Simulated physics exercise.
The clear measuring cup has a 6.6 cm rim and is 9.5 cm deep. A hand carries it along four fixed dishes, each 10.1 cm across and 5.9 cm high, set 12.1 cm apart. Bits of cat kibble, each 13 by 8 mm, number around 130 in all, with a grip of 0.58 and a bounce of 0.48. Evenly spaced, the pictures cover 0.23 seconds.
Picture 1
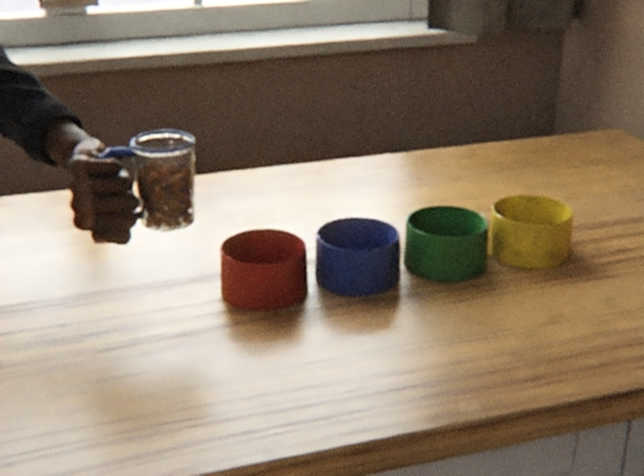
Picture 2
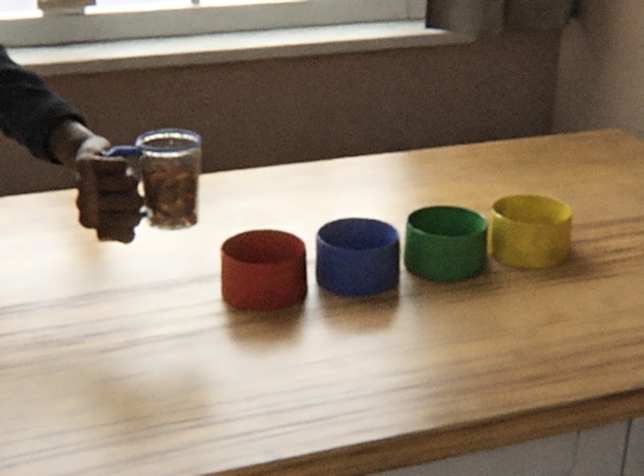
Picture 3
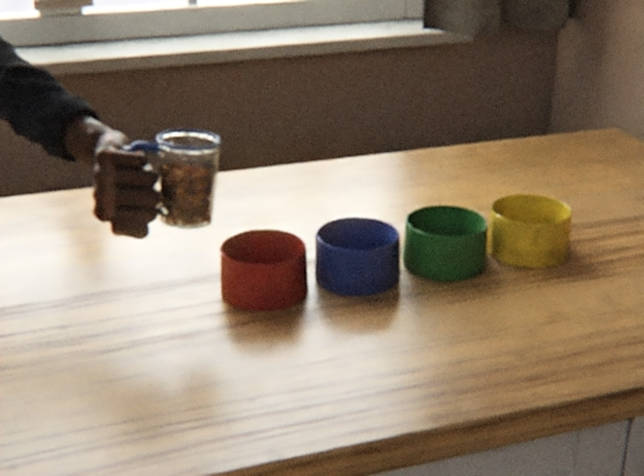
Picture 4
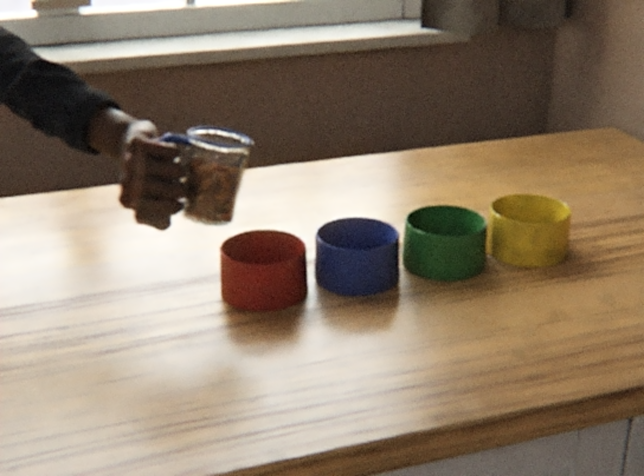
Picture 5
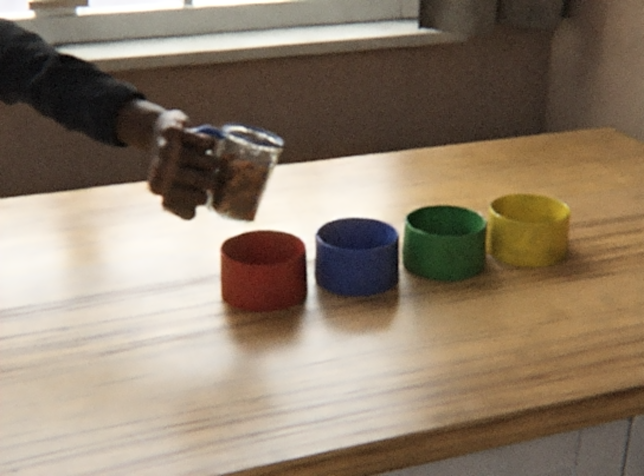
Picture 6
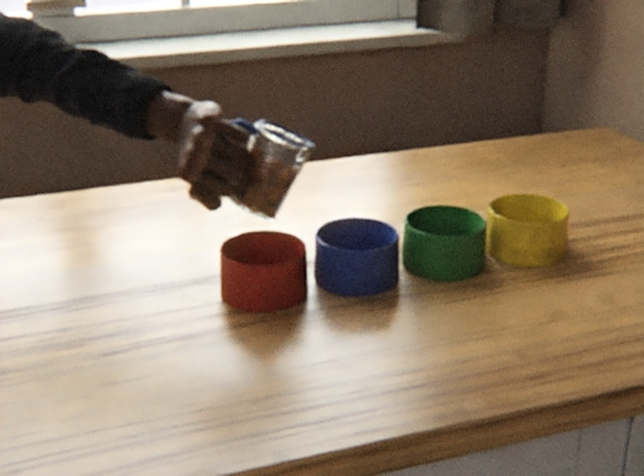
A hand moves a clear cup of brown bits rightward above colored dishes, gradually tilting it.
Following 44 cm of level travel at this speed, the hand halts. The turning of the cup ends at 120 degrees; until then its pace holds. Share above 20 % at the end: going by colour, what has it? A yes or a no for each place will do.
Red - no; blue - no; green - no; yellow - yes; counter - yes.
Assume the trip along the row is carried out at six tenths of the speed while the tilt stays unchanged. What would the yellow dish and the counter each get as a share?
Yellow 80, counter 10.
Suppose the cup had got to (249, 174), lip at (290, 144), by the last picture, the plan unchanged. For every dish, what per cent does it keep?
The red dish keeps 0, the blue one 0, the green one 0 and the yellow one 70.
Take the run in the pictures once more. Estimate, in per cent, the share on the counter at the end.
The answer is roughly 35 per cent.
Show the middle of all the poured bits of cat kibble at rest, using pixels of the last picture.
My guess is close to (543, 239).
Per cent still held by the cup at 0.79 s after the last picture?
About 5 percent of the load.
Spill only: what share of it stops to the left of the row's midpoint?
Estimated share comes to about 0 per cent.
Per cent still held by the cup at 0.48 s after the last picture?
Near 90 per cent of the load.
Then, 0.28 s after the last picture, tilt 72 degrees; cup holds 100 %.
Then, 0.48 s after the last picture, tilt 104 degrees; cup holds 90 %.
Then, 0.79 s after the last picture, tilt 120 degrees; cup holds 5 %, yellow 60 %.
In the end, red 0 %, blue 0 %, green 0 %, yellow 65 %, counter 35 %.
